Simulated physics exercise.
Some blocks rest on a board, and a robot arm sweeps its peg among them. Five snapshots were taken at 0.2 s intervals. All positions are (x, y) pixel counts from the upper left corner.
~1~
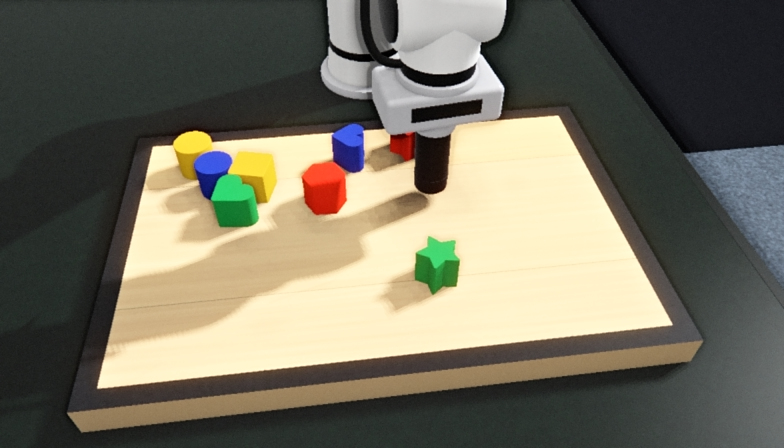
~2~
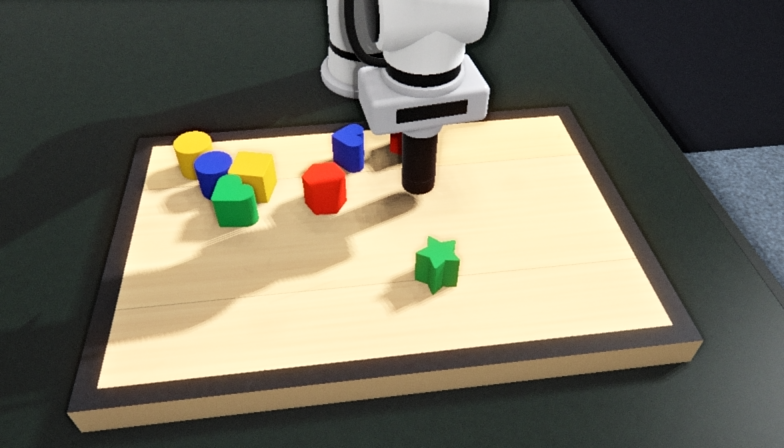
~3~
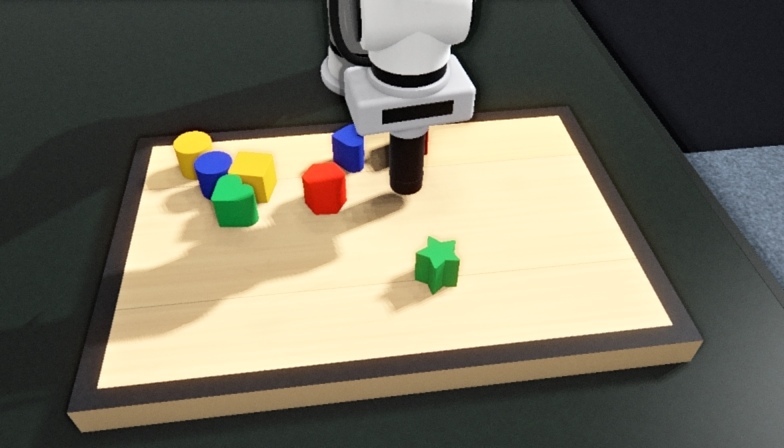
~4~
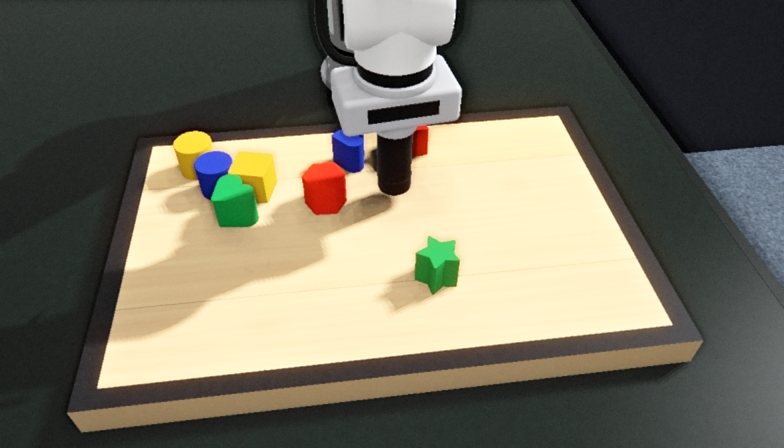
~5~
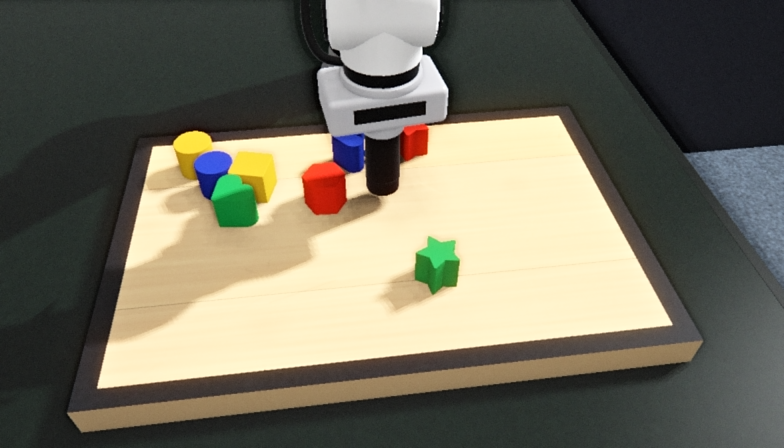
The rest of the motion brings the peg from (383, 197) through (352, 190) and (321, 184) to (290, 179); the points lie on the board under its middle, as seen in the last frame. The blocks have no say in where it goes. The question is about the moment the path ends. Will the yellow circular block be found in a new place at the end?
I believe not.
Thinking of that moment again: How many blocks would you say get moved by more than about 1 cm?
The result: One block.
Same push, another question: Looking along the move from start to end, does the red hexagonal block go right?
No, that is not what happens.
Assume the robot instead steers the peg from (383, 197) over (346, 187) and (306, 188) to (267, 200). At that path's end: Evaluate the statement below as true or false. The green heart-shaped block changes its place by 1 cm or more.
The claim holds.
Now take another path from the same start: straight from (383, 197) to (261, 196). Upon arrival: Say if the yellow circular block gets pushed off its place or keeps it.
That block gets shifted.
What follows on the original path. One third of the way, peg (351, 179); red hexagonal block (316, 175).
Two thirds of the way, peg (320, 173); red hexagonal block (292, 177), turned 50° anticlockwise.
At the end, peg (288, 168); yellow circular block still; blue circular block (210, 162); yellow square block (247, 164); red hexagonal block (283, 178), turned 90° anticlockwise.
